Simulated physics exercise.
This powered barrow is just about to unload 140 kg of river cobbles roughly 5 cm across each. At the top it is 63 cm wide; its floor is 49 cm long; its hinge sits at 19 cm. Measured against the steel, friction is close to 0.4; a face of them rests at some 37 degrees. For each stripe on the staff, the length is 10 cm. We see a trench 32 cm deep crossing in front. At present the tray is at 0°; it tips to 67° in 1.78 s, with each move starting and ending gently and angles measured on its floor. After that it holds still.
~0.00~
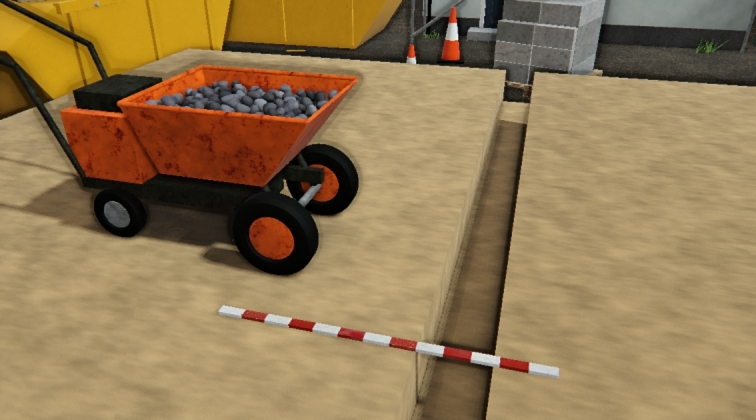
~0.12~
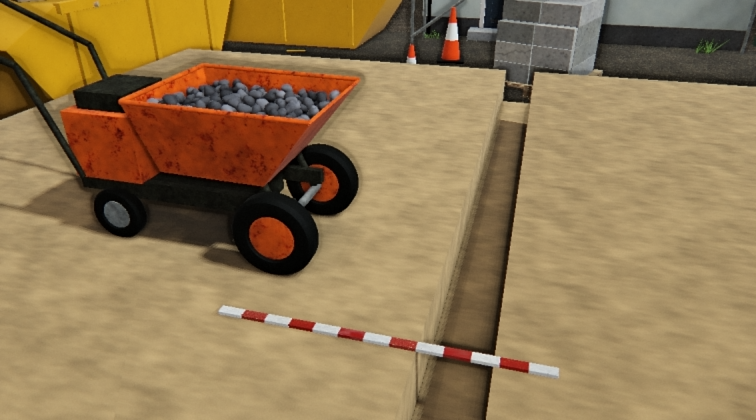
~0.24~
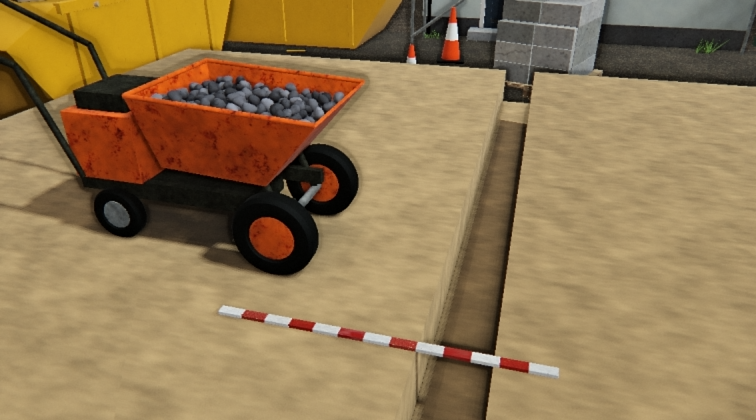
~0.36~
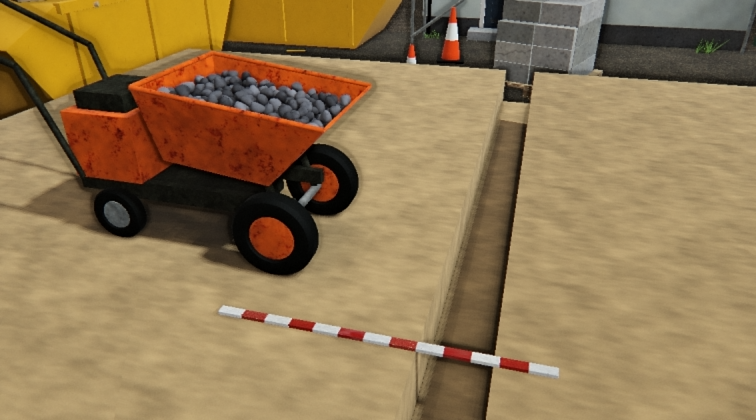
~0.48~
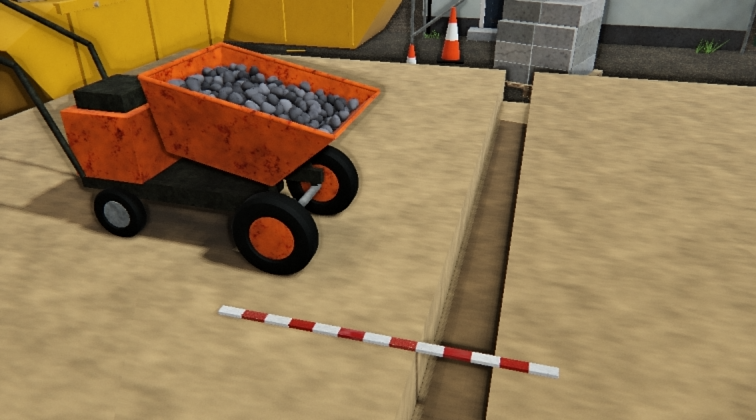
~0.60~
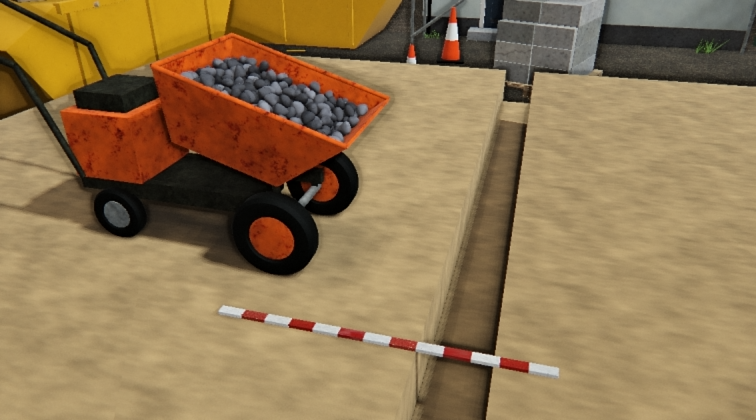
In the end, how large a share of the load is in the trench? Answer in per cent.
A share of roughly 90 %.
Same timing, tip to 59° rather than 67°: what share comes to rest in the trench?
I'd expect around 55 in a hundred.
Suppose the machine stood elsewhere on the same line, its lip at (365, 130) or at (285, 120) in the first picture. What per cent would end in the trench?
I'd expect close to 70 per cent at the first and 70 per cent at the second.
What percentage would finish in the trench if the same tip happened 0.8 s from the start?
Roughly 90 per cent would.
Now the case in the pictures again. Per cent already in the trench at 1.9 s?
About 25%.
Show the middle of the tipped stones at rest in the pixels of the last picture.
Near (468, 298).
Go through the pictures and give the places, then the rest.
The tray is at 0°, its lip at (307, 122); the top of the load is at (268, 97), in the first picture.
Lip at (309, 123), floor tilted 1°, highest stones at (258, 96); the stones move at 0.1 m/s on average, in the second picture.
Lip at (315, 126), floor tilted 3°, highest stones at (230, 90); the stones move at 0.2 m/s on average, in the third picture.
Lip at (323, 131), floor tilted 7°, highest stones at (222, 82); the stones move at 0.3 m/s on average, in the fourth picture.
The tray is at 12°, its lip at (334, 138); the top of the load is at (227, 76); the stones move at 0.4 m/s on average, in the fifth picture.
Lip at (346, 147), floor tilted 18°, highest stones at (232, 68); the stones move at 0.4 m/s on average, in the sixth picture.
After 1.3 s the floor is at 57°; 100 % in the tray; the foremost stones are at (411, 194).
After 1.9 s the floor is at 67°; 66 % in the tray, 7 % short of the trench, 27 % in the trench; the foremost stones are at (495, 310).
After 2.2 s the floor is at 67°; 38 % in the tray, 9 % short of the trench, 53 % in the trench; the foremost stones are at (516, 290).
After 4.2 s the floor is at 67°; 0 % in the tray, 9 % short of the trench, 90 % in the trench; the foremost stones are at (525, 313).
